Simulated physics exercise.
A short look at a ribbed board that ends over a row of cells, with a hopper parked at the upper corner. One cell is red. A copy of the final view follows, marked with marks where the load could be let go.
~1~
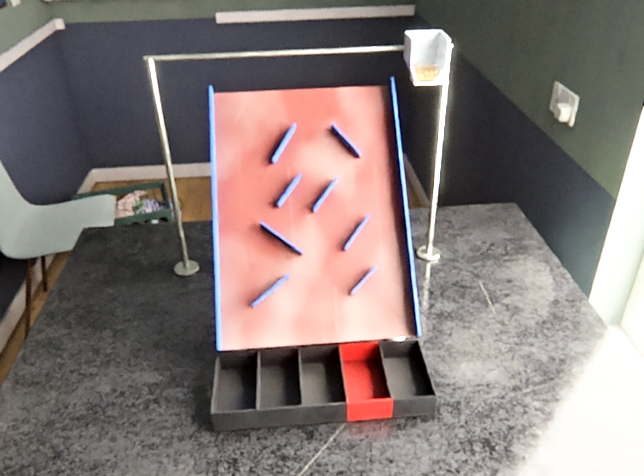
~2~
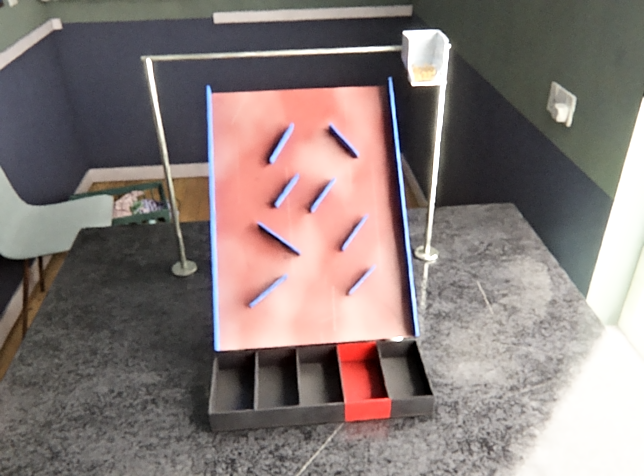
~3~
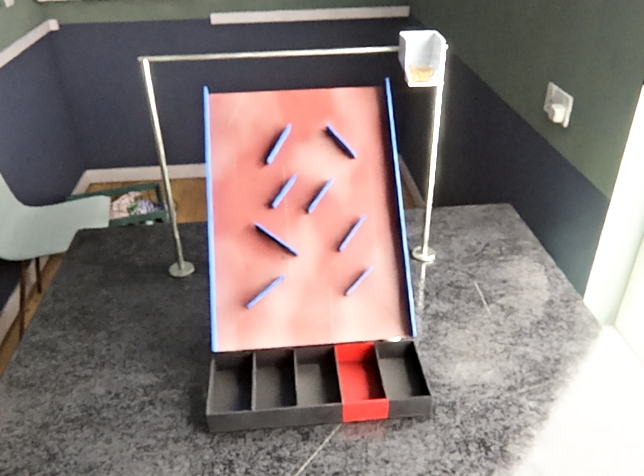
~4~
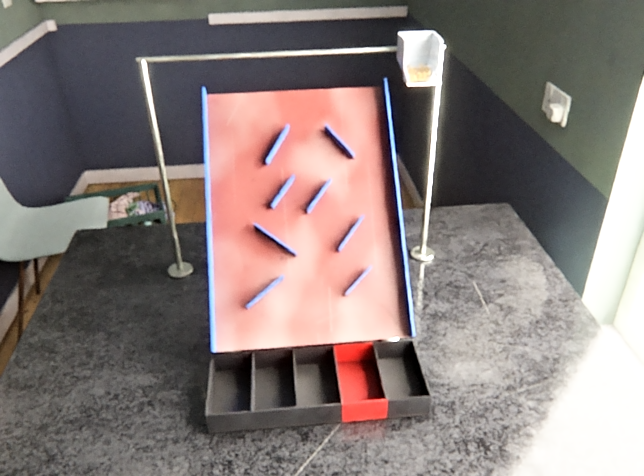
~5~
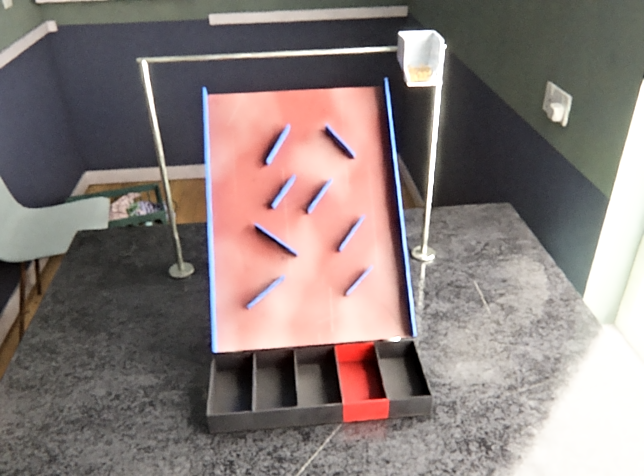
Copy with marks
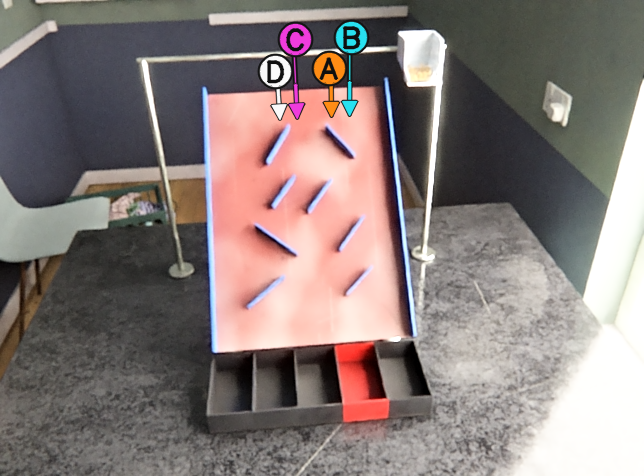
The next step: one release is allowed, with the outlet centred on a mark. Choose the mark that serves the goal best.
The best mark is C.
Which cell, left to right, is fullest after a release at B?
It is the fifth one.
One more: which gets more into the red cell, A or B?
Mark A.
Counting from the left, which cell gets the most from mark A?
It is the fifth one.
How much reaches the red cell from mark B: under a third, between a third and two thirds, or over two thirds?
Under a third.
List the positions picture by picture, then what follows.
Hopper at (424, 75), round wooden beads, door shut, in the first frame.
Ribs (271, 160) to (293, 123), (330, 123) to (358, 154), (276, 204) to (298, 174), in the second frame.
Ribs (310, 210) to (332, 178), (256, 223) to (298, 253), (340, 249) to (365, 215), in the third frame.
Ribs (247, 307) to (284, 275), (346, 294) to (372, 266), in the fourth frame.
Red cell at (366, 409), number 4 of 5 from the left, in the fifth frame.
On the marked copy, mark A meets the board at (331, 111); mark B meets the board at (349, 110); mark C meets the board at (297, 113); mark D meets the board at (279, 114).
With A, a small part in the red cell, about two thirds in other cells, about a quarter outside the box.
With B, a small part in the red cell, about two thirds in other cells, about a quarter outside the box.
With C, about a third in the red cell, about half in other cells, about a quarter outside the box.
With D, a small part in the red cell, about two thirds in other cells, about a quarter outside the box.
